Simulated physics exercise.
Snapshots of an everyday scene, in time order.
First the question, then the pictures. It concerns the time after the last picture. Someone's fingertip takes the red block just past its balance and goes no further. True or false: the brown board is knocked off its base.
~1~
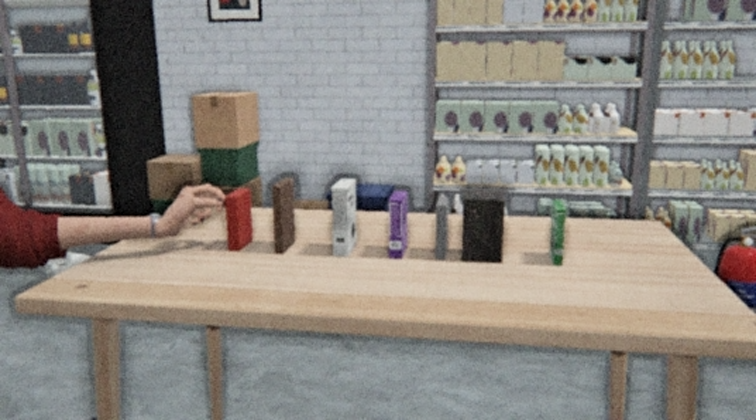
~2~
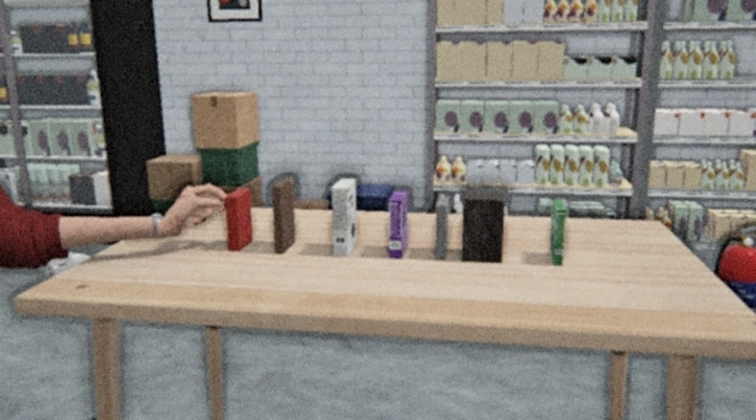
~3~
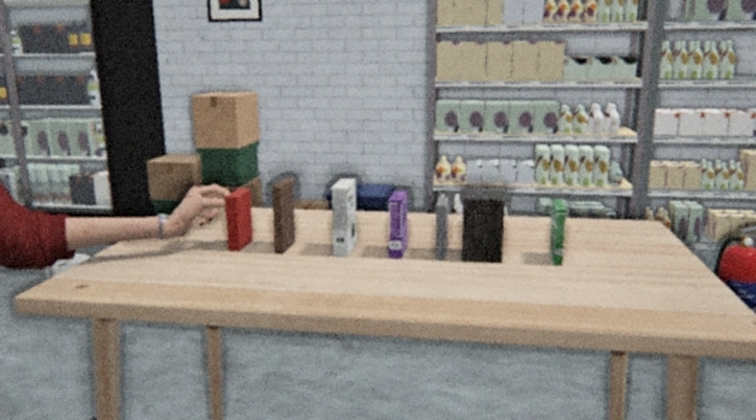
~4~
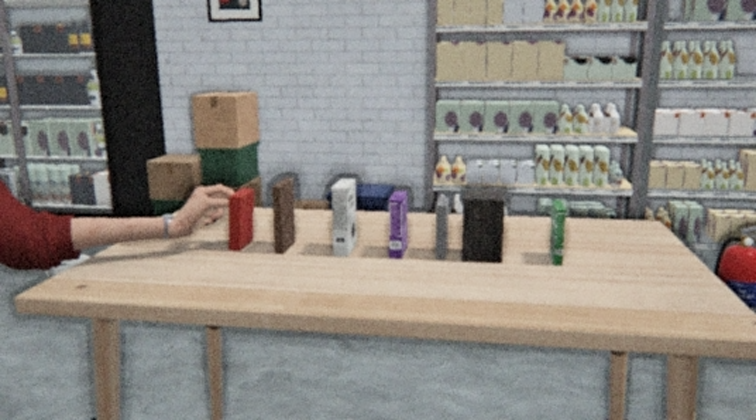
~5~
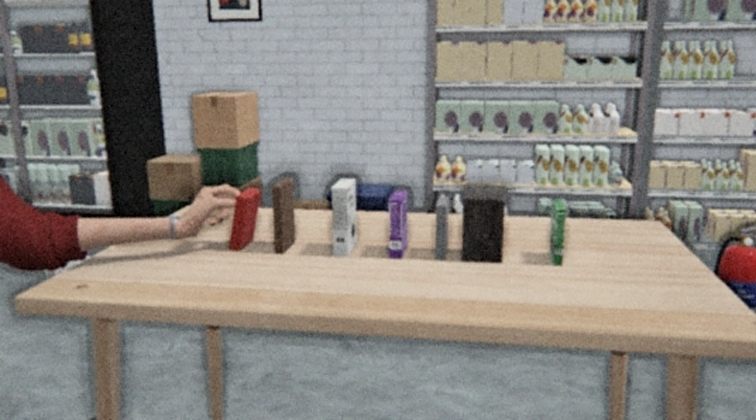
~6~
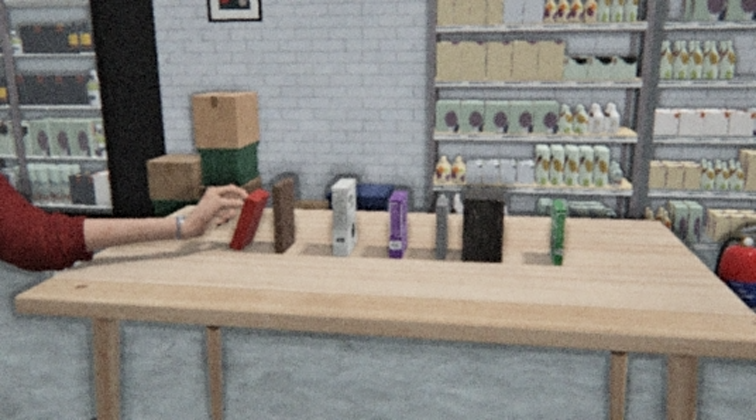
True.
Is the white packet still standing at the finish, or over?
Well, the white packet tumbles.
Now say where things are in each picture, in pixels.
The first frame shows brown board (284, 216); white packet (345, 217).
The second frame shows black block (483, 226); grey block (442, 228).
The third frame shows white packet (345, 217); purple packet (399, 224).
The fourth frame shows red block 4° over; black block (483, 226); grey block (442, 228).
The fifth frame shows red block 12° over; white packet (345, 217); purple packet (399, 224).
The sixth frame shows red block 22° over; brown board (284, 216); black block (483, 226).
Then, 0.20 s on from there, red block 51° over; brown board turned 11° from how it was put near (291, 215).
Then, 0.40 s on from there, red block 76° over; brown board turned 65° from how it was put near (318, 232); white packet turned 28° from how it was put.
Then, 0.50 s on from there, red block 78° over; brown board on its side near (321, 237); white packet turned 59° from how it was put; purple packet turned 34° from how it was put.
In the end, toppled on the table, white packet, purple packet and brown board; left askew, grey block; black block unmoved. At the end, from the last picture's camera, brown board near (321, 238).
